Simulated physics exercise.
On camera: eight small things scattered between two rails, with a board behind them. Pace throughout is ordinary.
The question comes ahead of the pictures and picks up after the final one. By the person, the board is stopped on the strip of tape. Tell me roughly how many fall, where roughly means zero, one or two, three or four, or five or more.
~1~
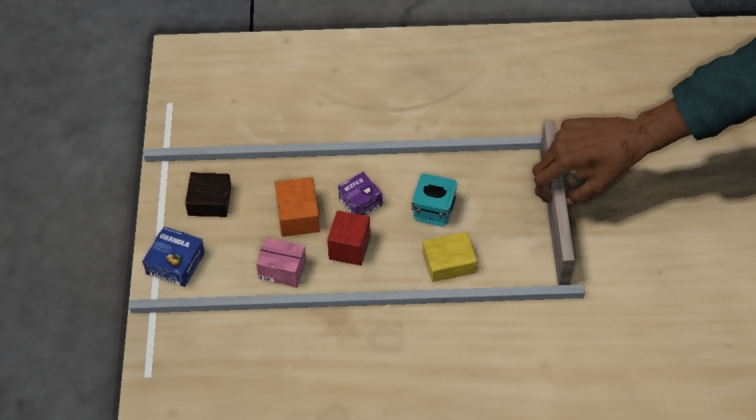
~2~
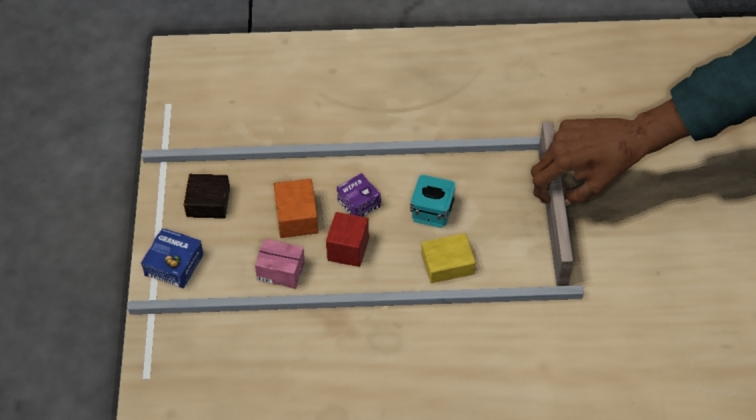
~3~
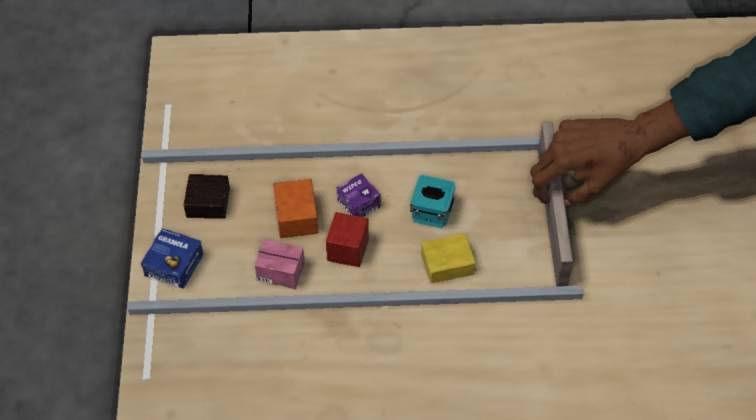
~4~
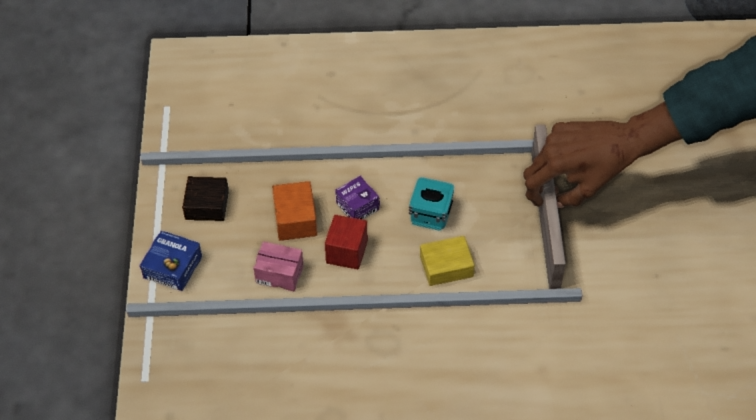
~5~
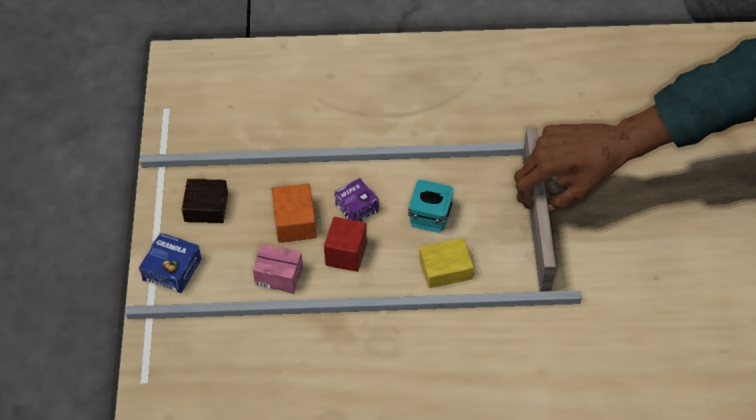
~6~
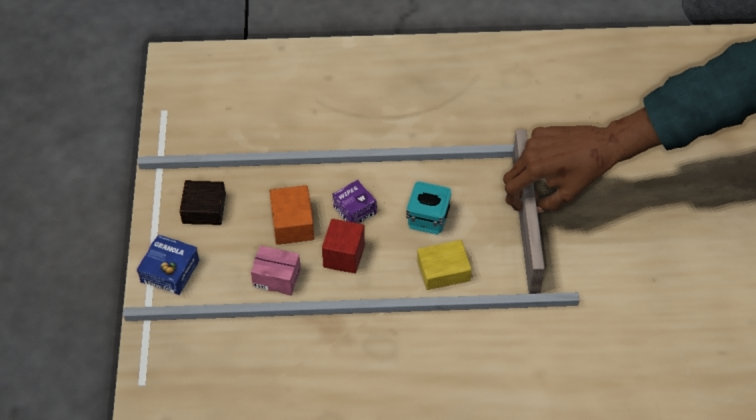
Roughly, five or more fall.
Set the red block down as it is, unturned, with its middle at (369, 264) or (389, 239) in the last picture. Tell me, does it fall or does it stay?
In order, the object goes off, then goes off.
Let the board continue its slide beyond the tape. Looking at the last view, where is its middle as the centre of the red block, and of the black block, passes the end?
Its middle is around (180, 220) and around (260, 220).
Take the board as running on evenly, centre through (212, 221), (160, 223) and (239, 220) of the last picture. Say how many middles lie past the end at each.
3; 6; 1.
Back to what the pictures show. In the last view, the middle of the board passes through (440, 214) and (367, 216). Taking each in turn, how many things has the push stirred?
2 at one spot and 5 at the other.
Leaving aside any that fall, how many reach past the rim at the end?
Overhang count: 2.
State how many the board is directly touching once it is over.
That makes 2.
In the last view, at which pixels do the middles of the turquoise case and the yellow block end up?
Close to (136, 213); the other close to (126, 278).
A little later, none off yet; blue box at rest near (168, 265); black block at rest near (203, 202); pink box at rest near (276, 270).
Next, none off yet; blue box at rest near (168, 265); black block shifted a little near (182, 203); pink box shifted about its own width near (240, 278).
Later still, one off so far; blue box tilted well over near (110, 263); black block dropping near (82, 329); pink box shifted well along near (139, 290).
When it is over, the number that fall off is five or more; down, purple box, red block, orange block, pink box, black block and blue box.
